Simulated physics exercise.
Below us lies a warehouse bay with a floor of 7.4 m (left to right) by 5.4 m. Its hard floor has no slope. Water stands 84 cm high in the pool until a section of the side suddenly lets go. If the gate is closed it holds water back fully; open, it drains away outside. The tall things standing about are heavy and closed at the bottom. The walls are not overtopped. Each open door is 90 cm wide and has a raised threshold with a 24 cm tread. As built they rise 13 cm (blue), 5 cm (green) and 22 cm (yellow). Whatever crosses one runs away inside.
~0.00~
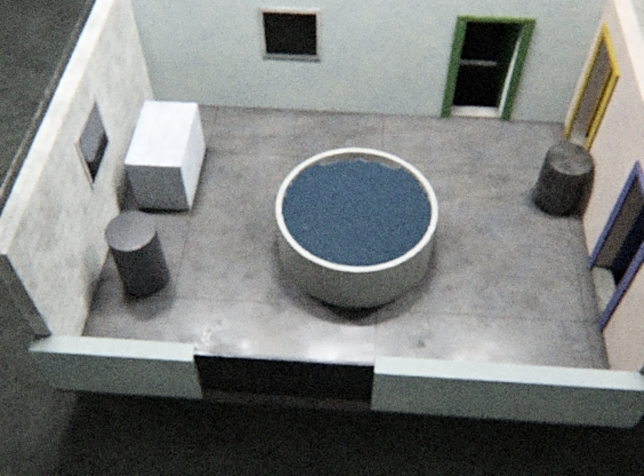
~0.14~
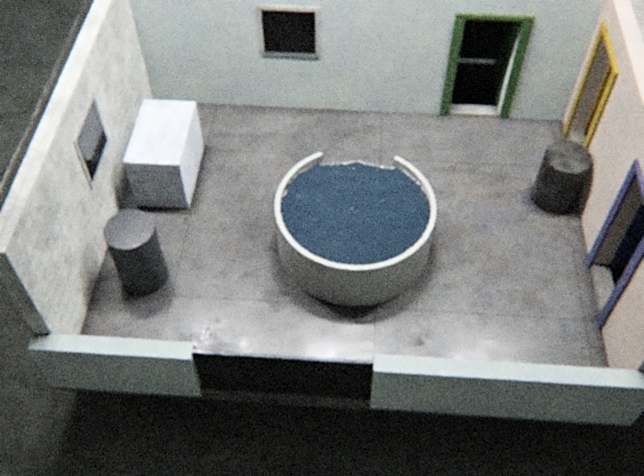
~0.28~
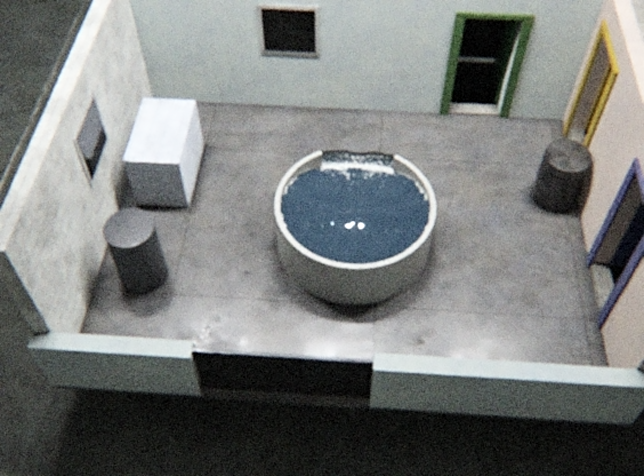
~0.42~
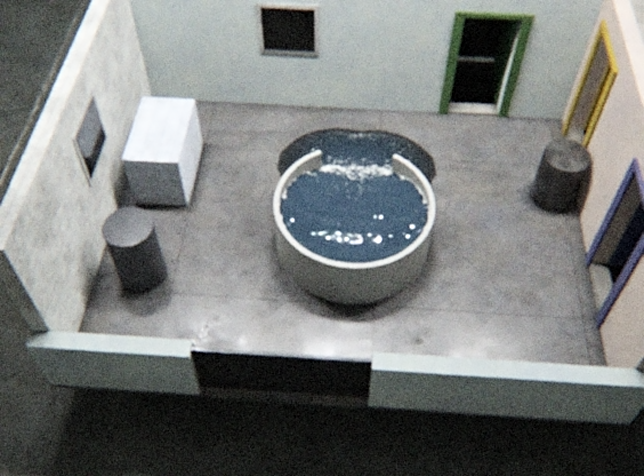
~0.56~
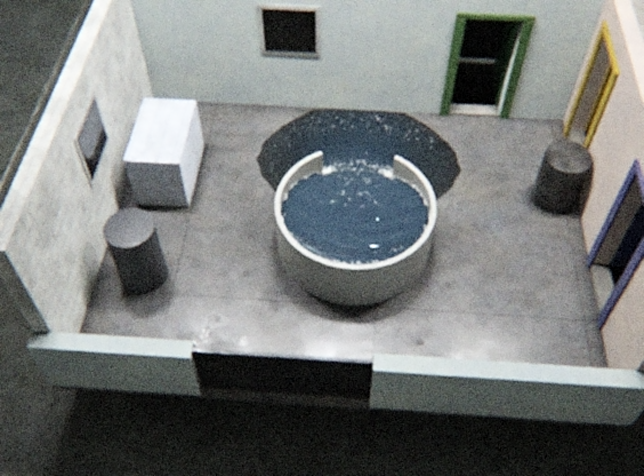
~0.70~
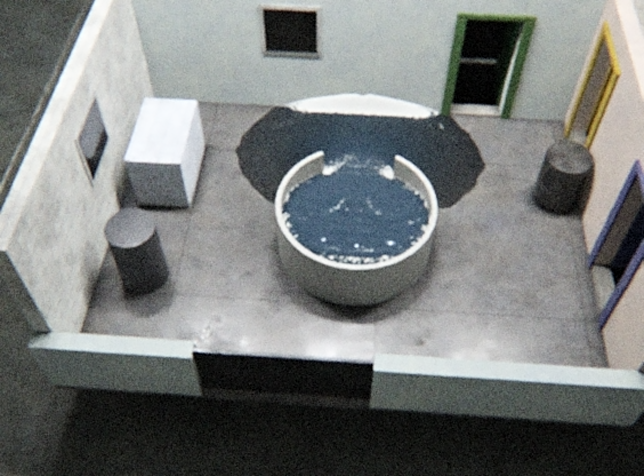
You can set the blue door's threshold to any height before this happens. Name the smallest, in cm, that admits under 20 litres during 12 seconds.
Some 8 cm above the ground.
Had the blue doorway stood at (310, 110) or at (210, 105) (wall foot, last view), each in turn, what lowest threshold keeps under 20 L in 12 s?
About 33 and 21 cm.
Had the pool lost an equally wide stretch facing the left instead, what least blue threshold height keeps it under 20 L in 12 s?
Some 9.5 cm.
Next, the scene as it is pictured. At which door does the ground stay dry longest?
The blue one.
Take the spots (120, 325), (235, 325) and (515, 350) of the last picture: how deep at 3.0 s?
Roughly 0, 0 and 0 cm, in turn.
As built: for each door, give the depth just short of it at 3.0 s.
In cm: Blue 1, green 12, yellow 31.
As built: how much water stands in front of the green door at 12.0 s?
Some 7.0 cm.
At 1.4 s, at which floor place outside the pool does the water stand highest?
At about (362, 116).
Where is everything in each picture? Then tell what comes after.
In the first picture, still water, 84 cm deep, in the pool at (356, 209); the blue door at (618, 255) is dry.
In the second picture, water pours out on the far side and has run 0.3 m, to a hidden place; about 9 cm deep outside, 84 cm at the back.
In the third picture, the front is at a hidden place, 0.8 m from the gap on the far side; 1.3 m2 of floor is wet, 84 cm left at the back.
In the fourth picture, the front is at (328, 132), 1.3 m from the gap on the far side; 2.8 m2 of floor is wet, 83 cm left at the back.
In the fifth picture, water pours out on the far side and has run 1.9 m, to (331, 110); about 6 cm deep outside, 76 cm at the back.
In the sixth picture, the front is at (283, 108), 2.2 m from the gap on the far side; 6.8 m2 of floor is wet, 70 cm left at the back; the blue door at (618, 253), 4.0 m from the gap, is still 2.7 m from the nearest water.
After 1.4 s water covers 25 % of the floor, deepest (48 cm) near (362, 116); it has not reached the blue door.
After 3.0 s water covers 40 % of the floor, deepest (41 cm) near (577, 188); 1 cm at the blue door, 0 litres in over its 13 cm threshold.
After 12.0 s water covers 100 % of the floor, deepest (17 cm) near (576, 248); 13 cm at the blue door, 0 litres in over its 13 cm threshold.
At the blue door as built, the water arrived by 3.0 s and peaked near 13 cm at 10.8 s.
With a threshold of 6.5 cm, 32 litres would have come in within the 12 s; with 9 cm, 13 litres. So under 20 litres takes about 8 cm.
